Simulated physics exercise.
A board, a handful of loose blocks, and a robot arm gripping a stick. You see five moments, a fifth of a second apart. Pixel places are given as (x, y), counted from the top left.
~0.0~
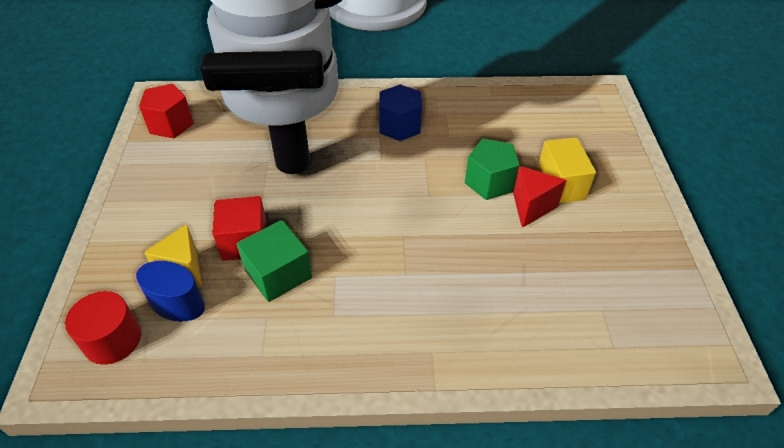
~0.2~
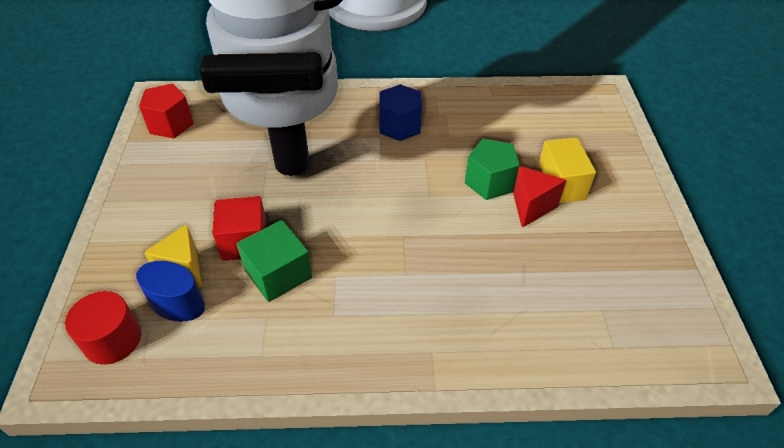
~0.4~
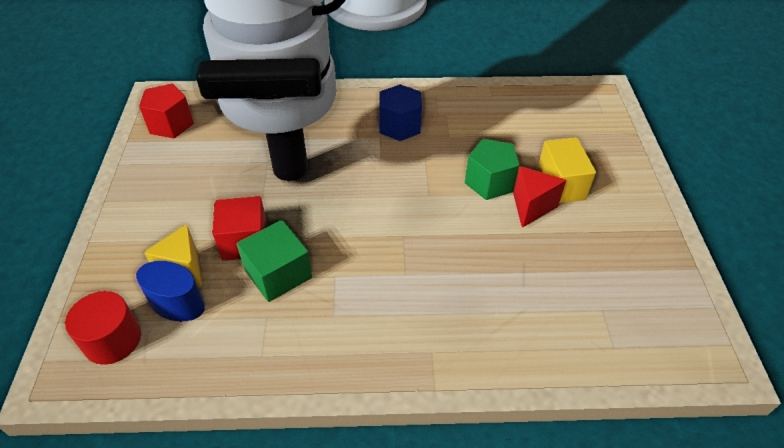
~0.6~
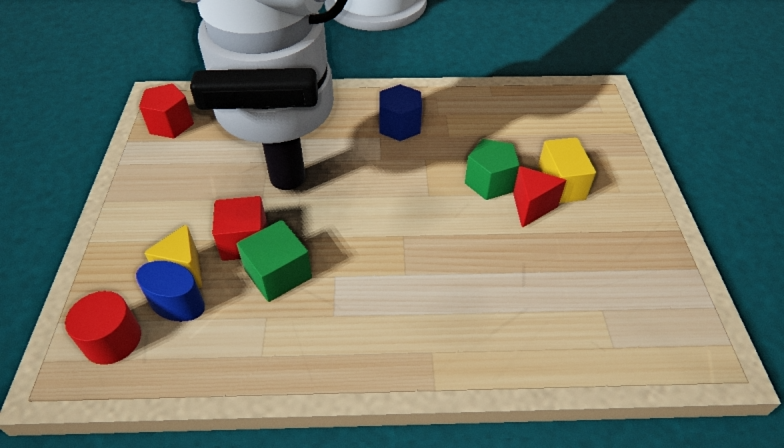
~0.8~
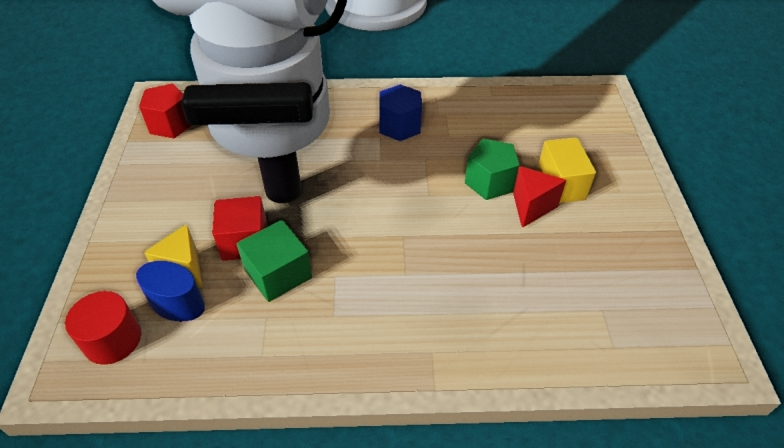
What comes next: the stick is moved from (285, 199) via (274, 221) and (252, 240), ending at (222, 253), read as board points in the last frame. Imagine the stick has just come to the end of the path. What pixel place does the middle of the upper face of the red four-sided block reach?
By then it is at (168, 246).
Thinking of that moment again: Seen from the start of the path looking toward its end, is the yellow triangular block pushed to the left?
I'd say no.
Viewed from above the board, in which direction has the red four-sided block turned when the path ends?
Viewed from above: Clockwise.
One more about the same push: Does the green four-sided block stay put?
I expect so.
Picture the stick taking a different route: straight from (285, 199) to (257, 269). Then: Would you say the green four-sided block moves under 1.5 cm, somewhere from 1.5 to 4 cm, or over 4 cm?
Movement: 1.5 to 4 cm.
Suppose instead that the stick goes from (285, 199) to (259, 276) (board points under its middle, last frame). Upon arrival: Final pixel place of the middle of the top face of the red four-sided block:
Located at (213, 229).
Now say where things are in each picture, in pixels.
In the first picture, stick tip at (293, 162); block tops, blue oval at (165, 278); yellow triangular block at (174, 246); red four-sided block at (237, 214); green four-sided block at (272, 247).
In the second picture, stick at (292, 164); blocks unchanged.
In the third picture, stick at (291, 169); blocks unchanged.
In the fourth picture, stick at (288, 178); blocks unchanged.
In the fifth picture, stick at (284, 191); blue oval at (165, 278); yellow triangular block at (174, 246); red four-sided block at (237, 214); green four-sided block at (272, 247).
On the path given first. Halfway along, stick at (263, 223); yellow triangular block at (165, 248); red four-sided block at (213, 230), turned 20° clockwise.
At the end, stick at (219, 245); blue oval at (150, 289), turned 15° anticlockwise; yellow triangular block at (122, 259), turned 30° anticlockwise; red four-sided block at (168, 246), turned 50° clockwise; green four-sided block in place.
